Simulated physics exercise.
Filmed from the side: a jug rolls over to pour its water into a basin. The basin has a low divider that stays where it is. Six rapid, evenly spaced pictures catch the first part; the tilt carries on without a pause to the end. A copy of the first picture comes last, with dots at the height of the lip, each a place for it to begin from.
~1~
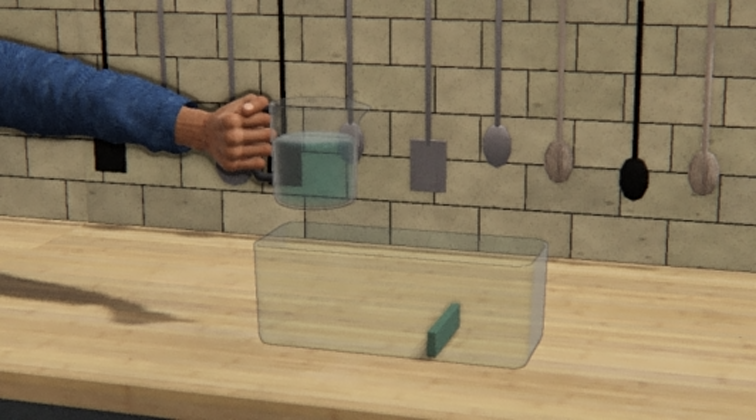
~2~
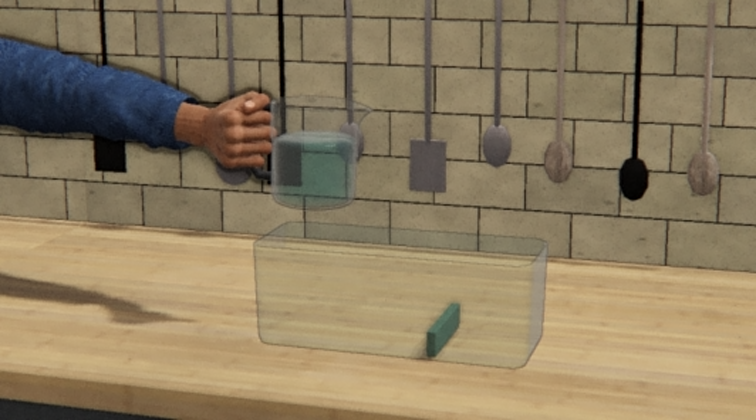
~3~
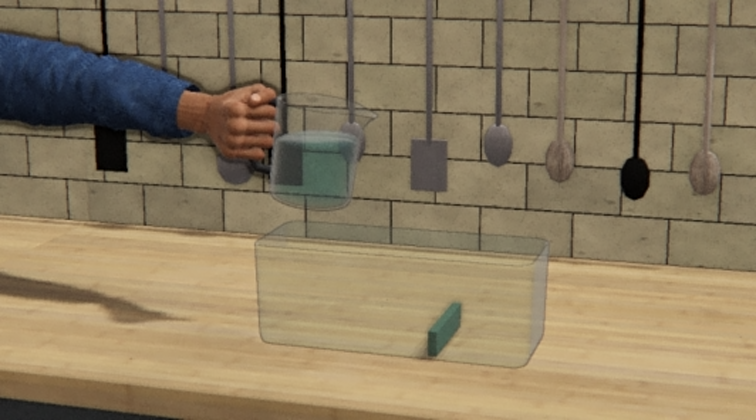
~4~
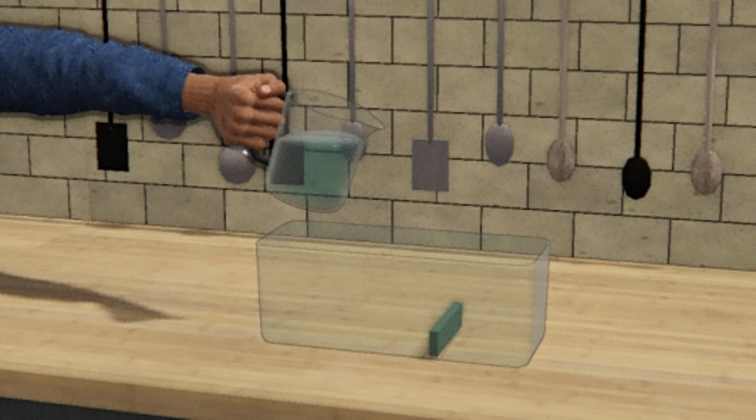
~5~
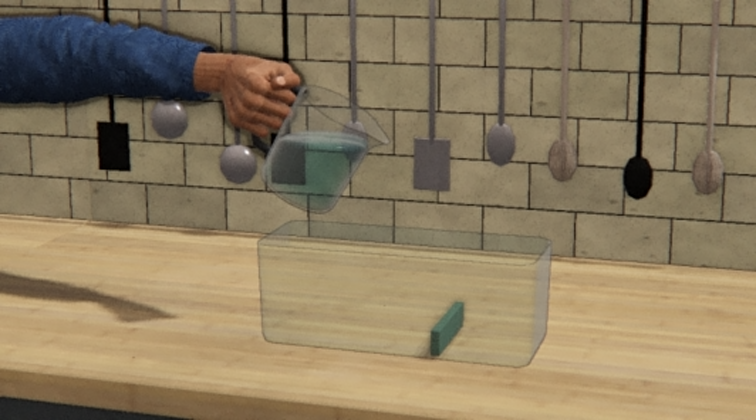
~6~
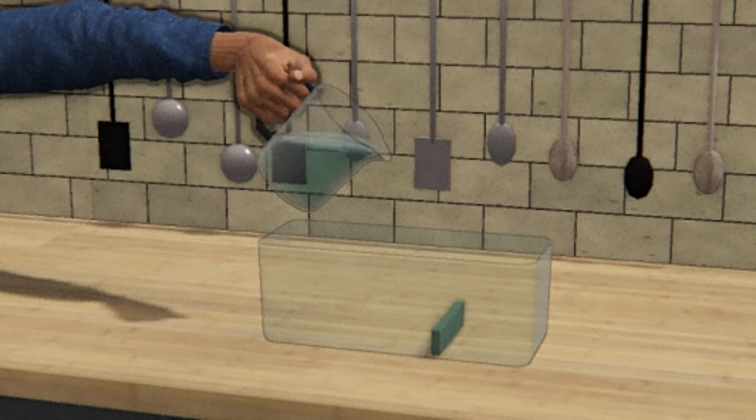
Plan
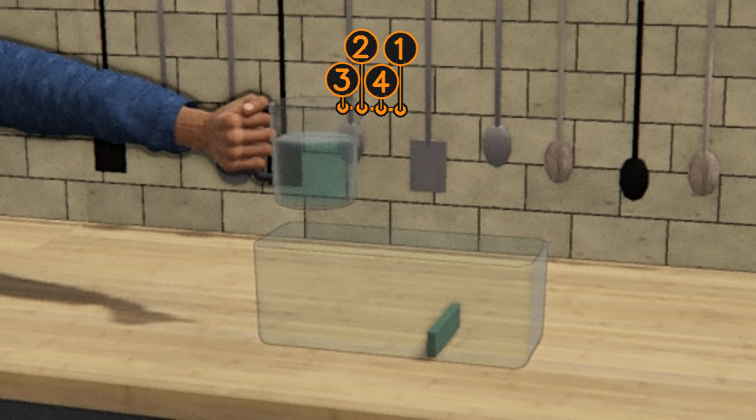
On a wooden kitchen counter, a hand gradually tilts a clear jug rightward above a basin.
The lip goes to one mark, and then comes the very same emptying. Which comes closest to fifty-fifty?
The answer is dot 1.
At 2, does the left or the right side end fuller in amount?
The left one.
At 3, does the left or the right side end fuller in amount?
More ends on the left.
On the marked copy, 1 at (400, 110); 2 at (361, 108); 3 at (342, 107); 4 at (381, 109).
For dot 1, about 54 % ends left of the wall and 46 % right of it.
For dot 2, about 89 % ends left of the wall and 9 % right of it.
For dot 3, about 85 % ends left of the wall and 13 % right of it.
For dot 4, about 87 % ends left of the wall and 10 % right of it; 3 % is lost outside.
